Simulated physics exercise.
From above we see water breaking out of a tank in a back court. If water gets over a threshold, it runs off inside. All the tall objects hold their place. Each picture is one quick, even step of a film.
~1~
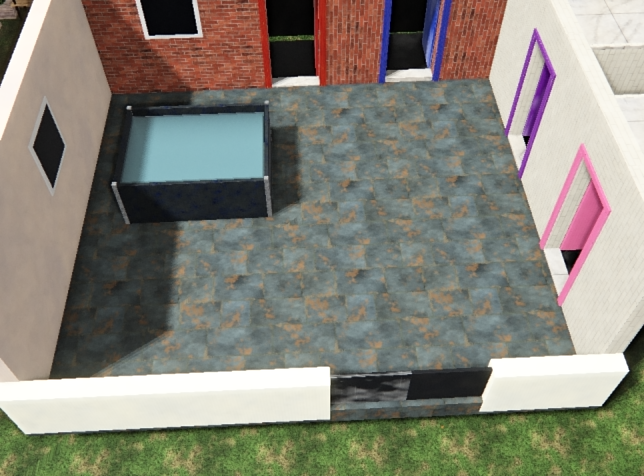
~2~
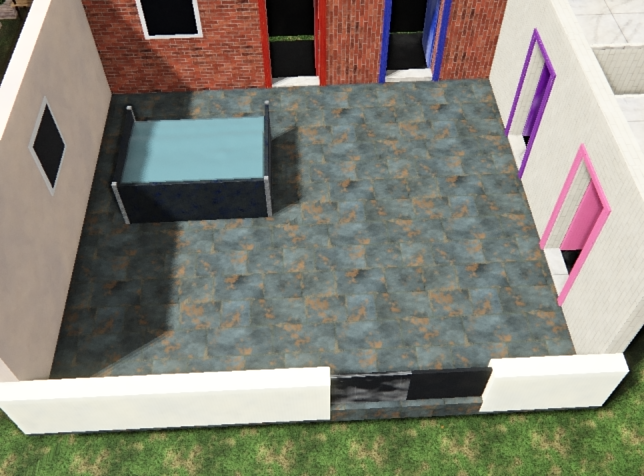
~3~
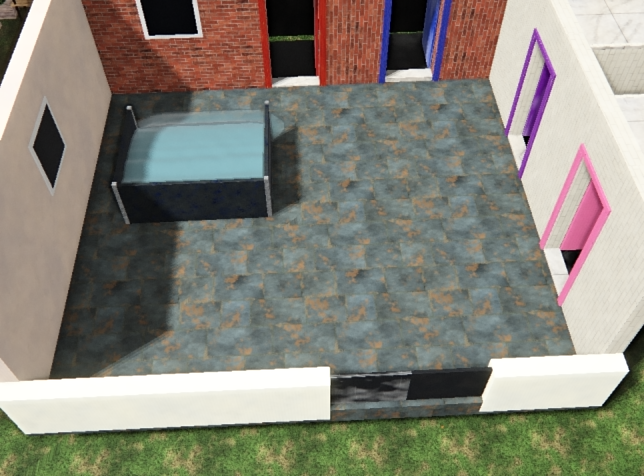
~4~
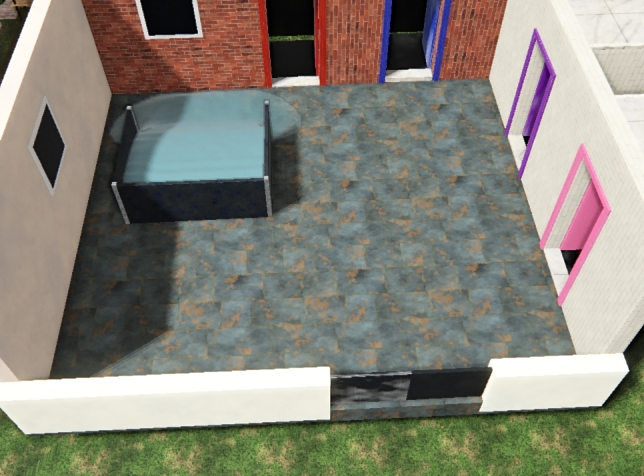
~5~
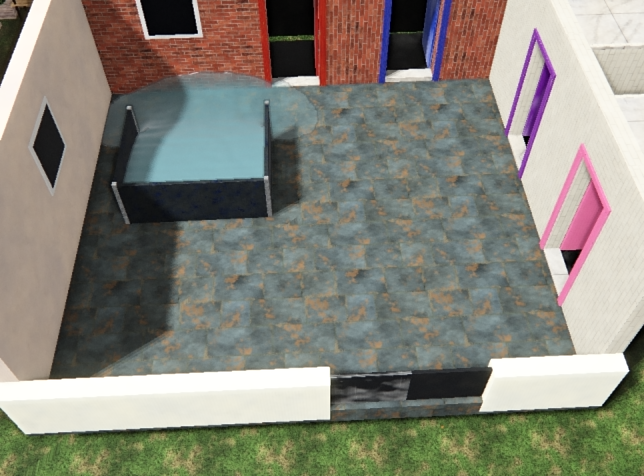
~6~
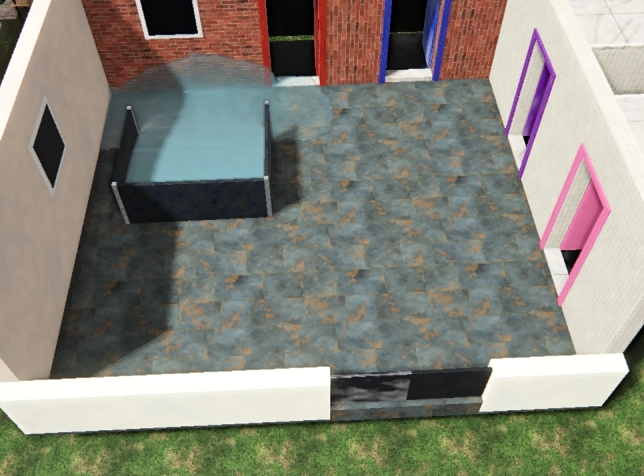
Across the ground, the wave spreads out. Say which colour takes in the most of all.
Most goes in at red.
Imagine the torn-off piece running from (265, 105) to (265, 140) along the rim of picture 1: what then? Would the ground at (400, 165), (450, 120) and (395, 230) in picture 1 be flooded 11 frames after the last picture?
Going through them in turn, I'd say sodden, sodden and sodden.
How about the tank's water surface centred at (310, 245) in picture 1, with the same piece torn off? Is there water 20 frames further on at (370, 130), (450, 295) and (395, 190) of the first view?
Log, spots in order: Taken by the flood / unwetted / taken by the flood.
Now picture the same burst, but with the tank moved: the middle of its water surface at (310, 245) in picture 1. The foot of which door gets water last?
It's the pink door.
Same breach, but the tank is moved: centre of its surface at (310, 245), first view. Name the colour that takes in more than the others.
I'd go with the red door.
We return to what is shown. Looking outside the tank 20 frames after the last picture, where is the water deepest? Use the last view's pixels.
Somewhere around pixel (44, 408).
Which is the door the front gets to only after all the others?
It's the door marked pink.
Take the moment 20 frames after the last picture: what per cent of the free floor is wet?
Close to 55 in a hundred, I think.
A moment on, water covers 15 % of the floor; purple door not reached, red door some in, pink door not reached, blue door not reached.
Next, water covers 30 % of the floor; purple door not reached, red door a lot in, pink door not reached, blue door wet at the sill, nothing in.
Then, water covers 55 % of the floor; purple door a trickle in, red door a lot in, pink door not reached, blue door wet at the sill, nothing in.
Later, water covers 85 % of the floor; purple door some in, red door a lot in, pink door wet at the sill, nothing in, blue door wet at the sill, nothing in.
In the end, water covers 100 % of the floor; purple door some in, red door a lot in, pink door some in, blue door wet at the sill, nothing in; the red door has let in the most.
